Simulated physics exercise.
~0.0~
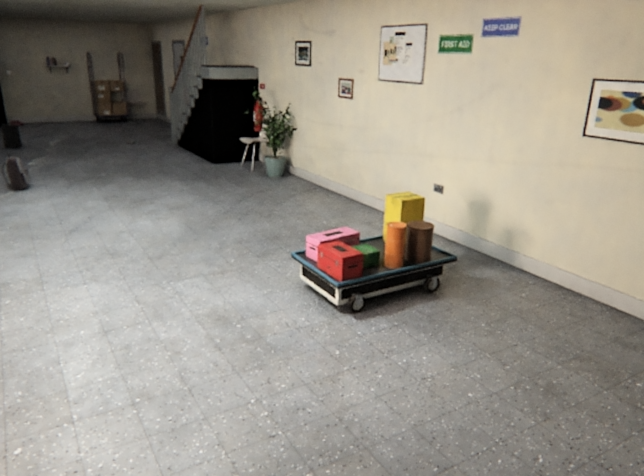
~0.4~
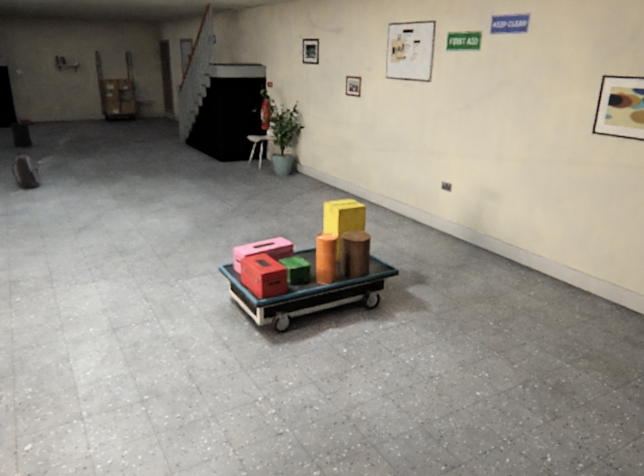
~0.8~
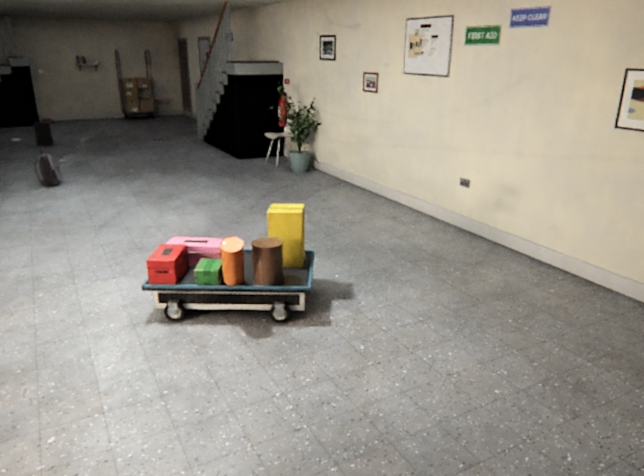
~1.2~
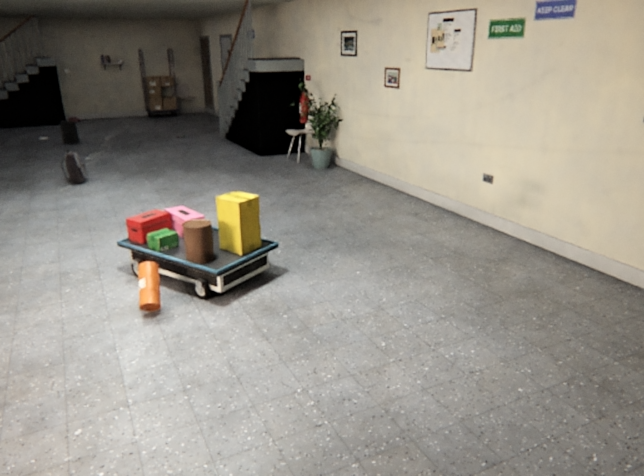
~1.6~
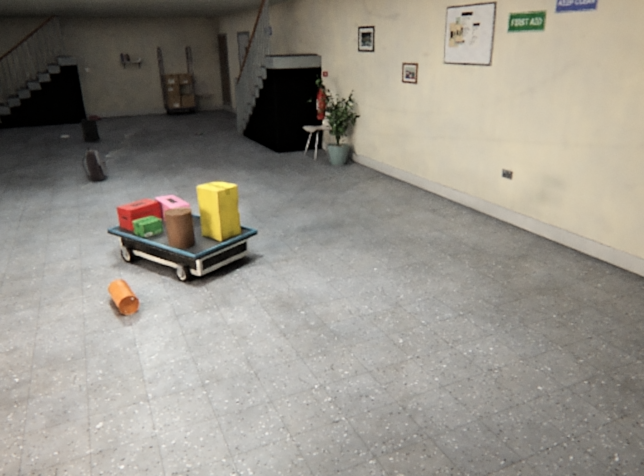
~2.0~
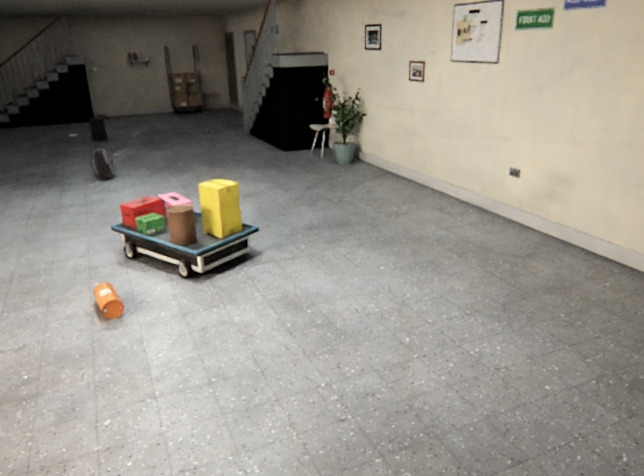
The footage shows a flat cart carrying colourful boxes, an orange canister and a brown pail across a tiled floor, turning as it goes. The canister leans, tumbles off the near edge and ends on its side on the floor, while the other items stay aboard.
